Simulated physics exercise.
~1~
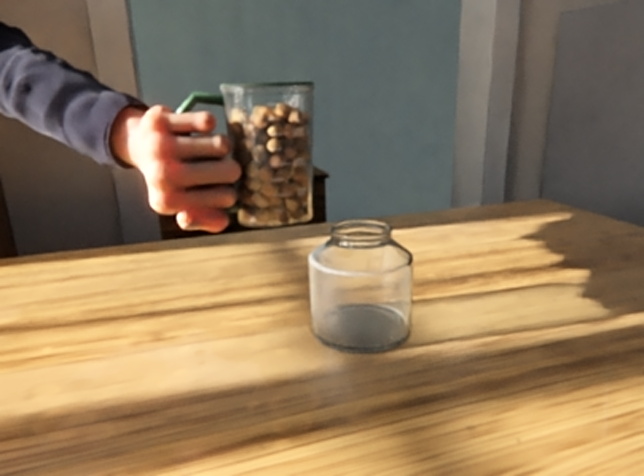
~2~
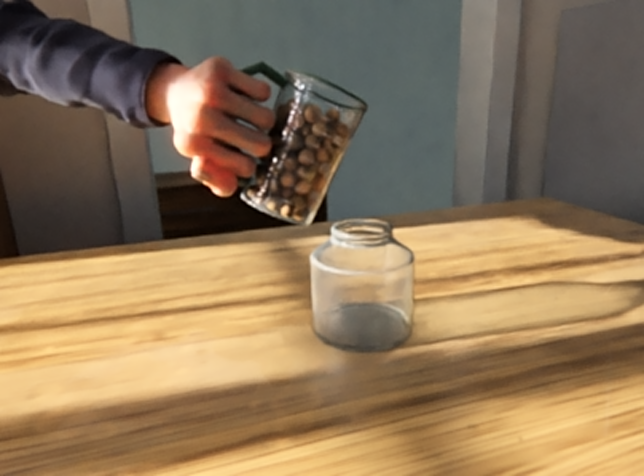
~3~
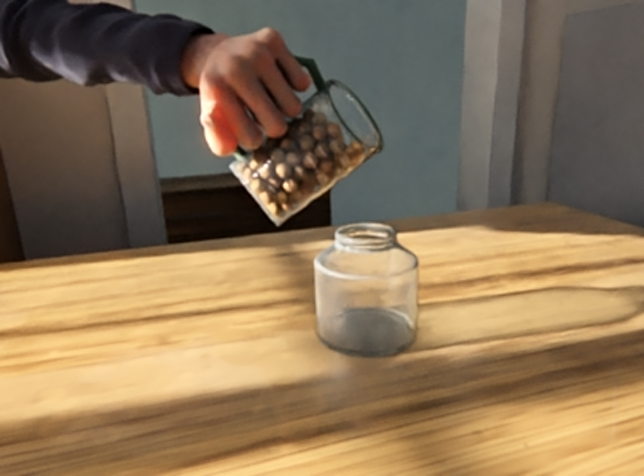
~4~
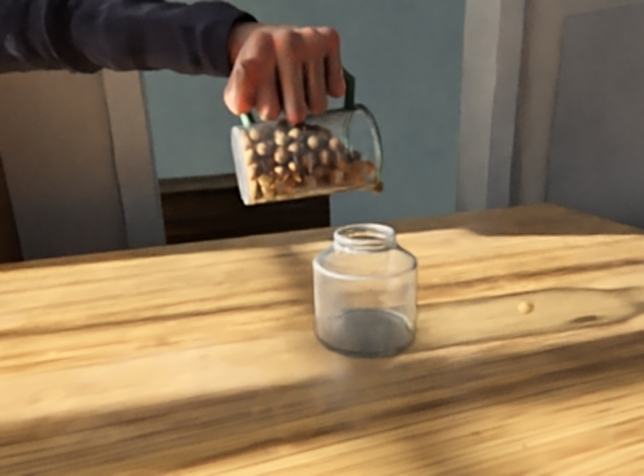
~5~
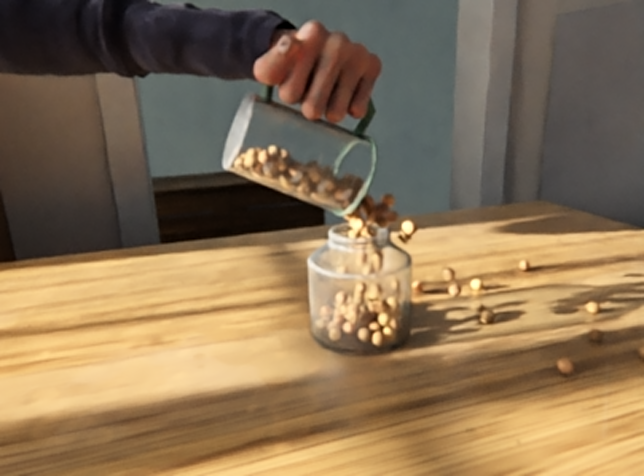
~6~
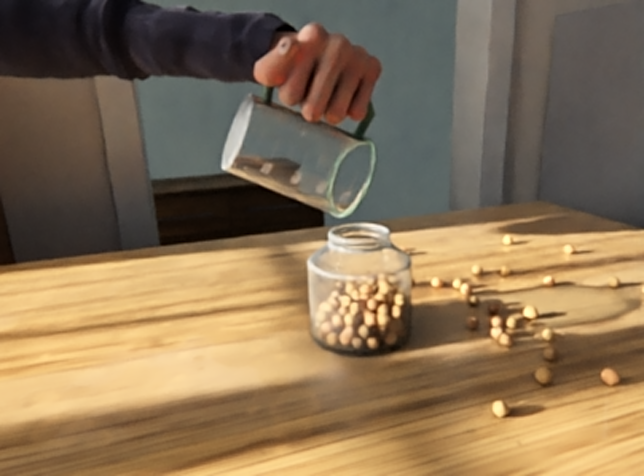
Hand tipping wooden beads from a clear measuring cup into a glass jar, most landing inside while some scatter across the table.
